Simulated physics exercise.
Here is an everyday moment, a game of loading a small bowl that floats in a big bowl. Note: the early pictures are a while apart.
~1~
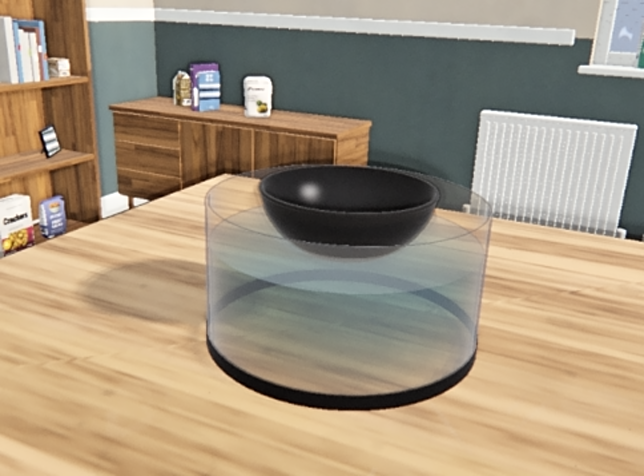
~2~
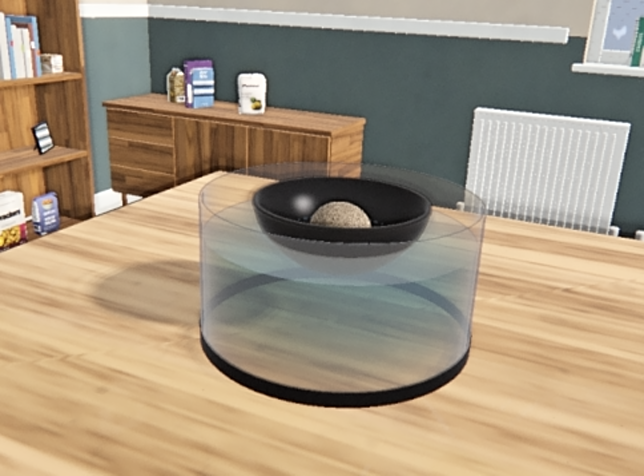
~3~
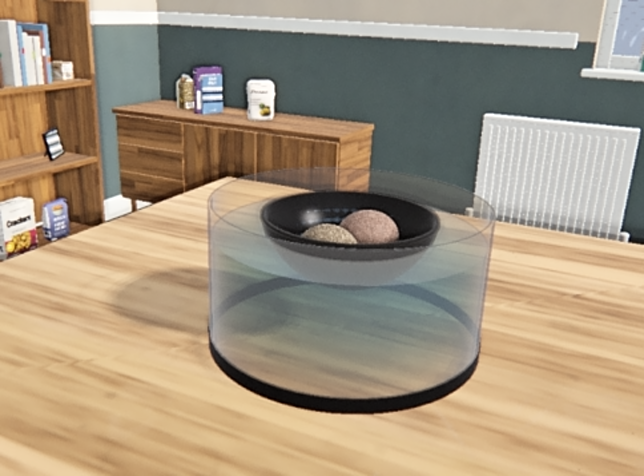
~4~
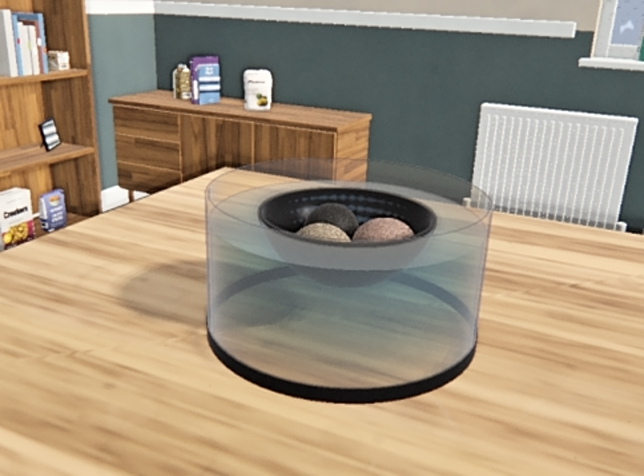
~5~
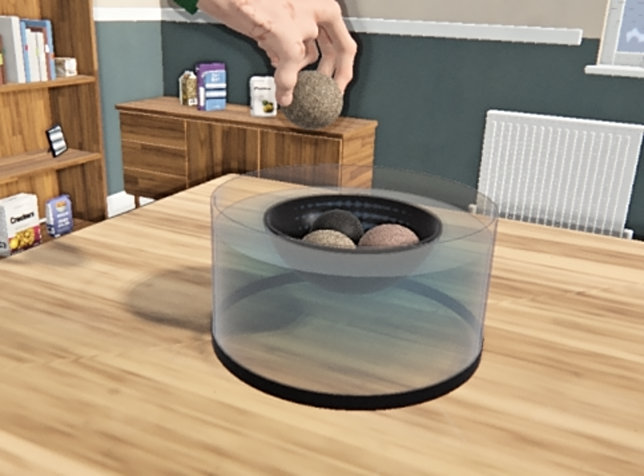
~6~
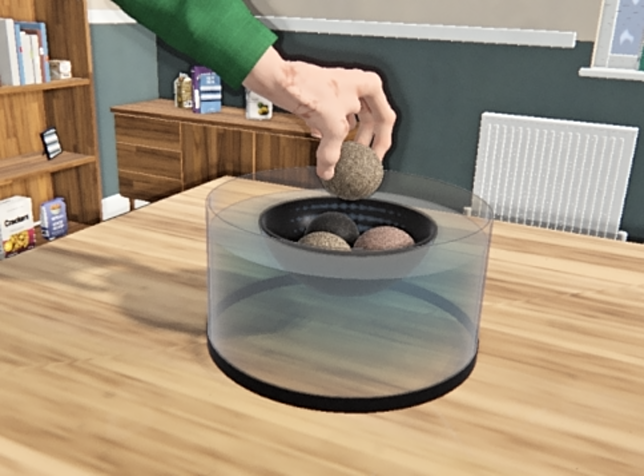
A black bowl floating in a clear container of water on a wooden table sits lower as one, two, then three stones appear in it, and a hand in a green sleeve lowers another stone to just above it.
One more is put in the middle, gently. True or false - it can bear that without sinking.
False, it sinks.
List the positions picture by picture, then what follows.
The first frame shows small bowl (349, 188) empty; most of its side above the surface.
The second frame shows small bowl (342, 201) with one aboard; about half of its side above the surface.
The third frame shows small bowl (350, 216) with two aboard; about a third of its side above the surface.
The fourth frame shows small bowl (347, 214) with three aboard; hardly any of its side above the surface.
The fifth frame shows small bowl (353, 220) with three aboard; hardly any of its side above the surface; the next stone in the hand at (311, 100).
The sixth frame shows small bowl (348, 223) with three aboard; hardly any of its side above the surface; the next stone in the hand at (351, 170).
Shortly, the stone is in and the small bowl dips.
Then, water pours in over its edge.
At the finish, the small bowl lies on the bottom with its load.
